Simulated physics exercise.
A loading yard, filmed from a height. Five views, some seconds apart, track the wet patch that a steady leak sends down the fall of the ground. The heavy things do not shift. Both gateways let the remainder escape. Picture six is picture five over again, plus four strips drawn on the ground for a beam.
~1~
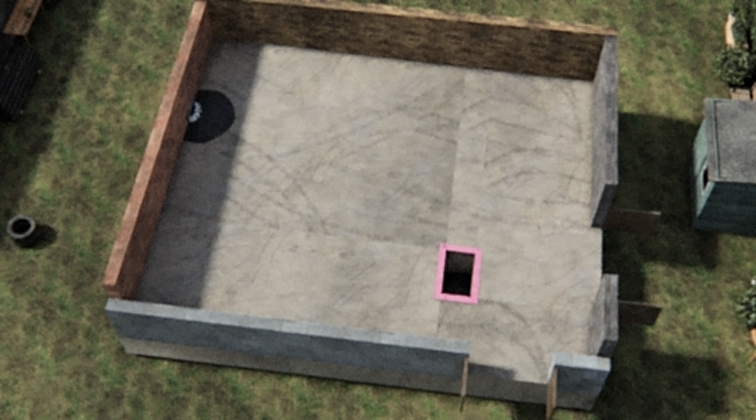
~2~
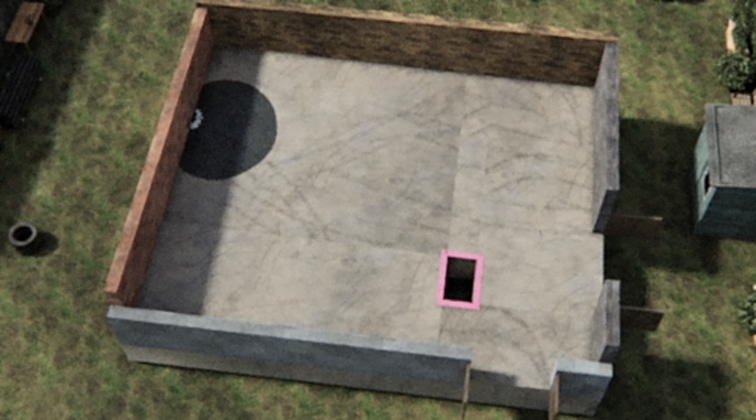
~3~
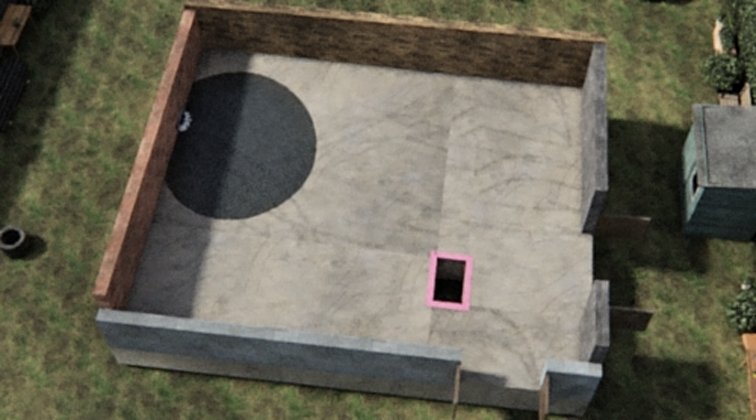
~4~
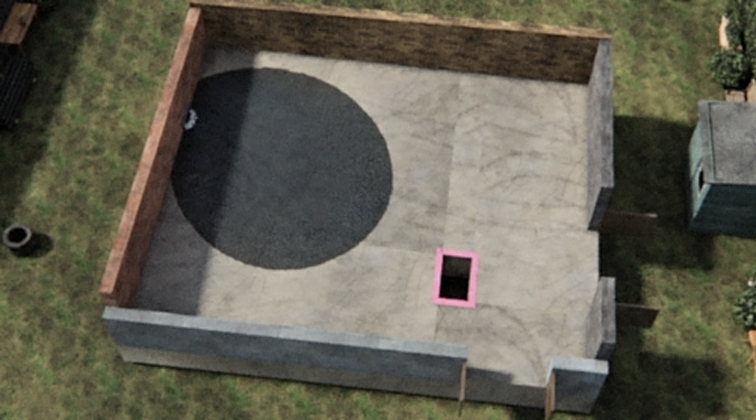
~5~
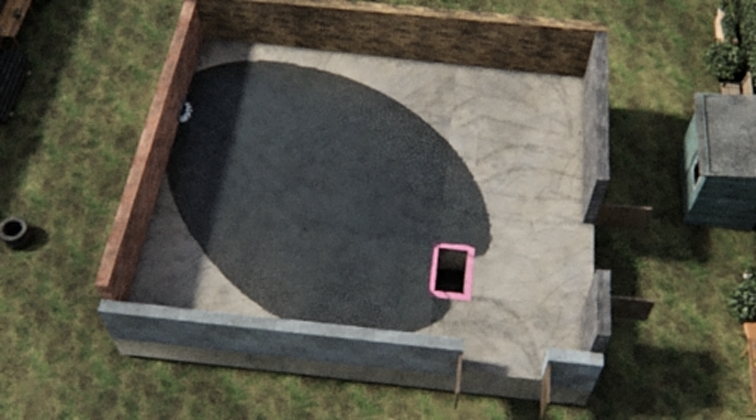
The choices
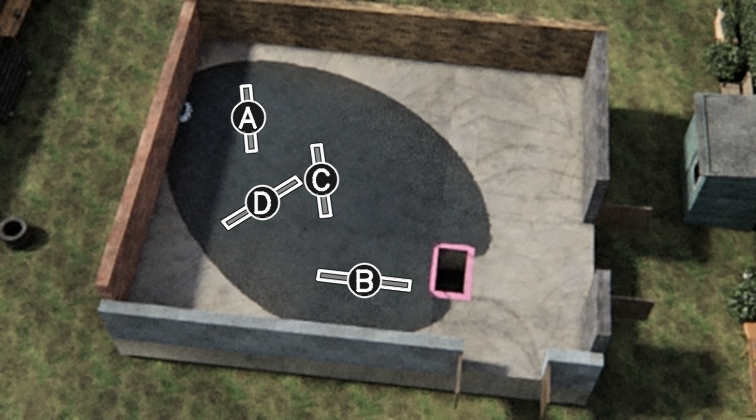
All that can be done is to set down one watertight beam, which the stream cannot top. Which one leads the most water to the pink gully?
Choose B.
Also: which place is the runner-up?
That is place D.
On the marked copy, A from (245, 85) to (251, 151); B from (318, 274) to (409, 285); C from (316, 145) to (326, 216); D from (225, 224) to (298, 180).
If A is chosen, about 16 % of the stream runs into the pink gully, about 83 % out by the gates.
If B is chosen, about 50 % of the stream runs into the pink gully, about 50 % out by the gates.
If C is chosen, about 15 % of the stream runs into the pink gully, about 85 % out by the gates.
If D is chosen, about 26 % of the stream runs into the pink gully, about 74 % out by the gates.
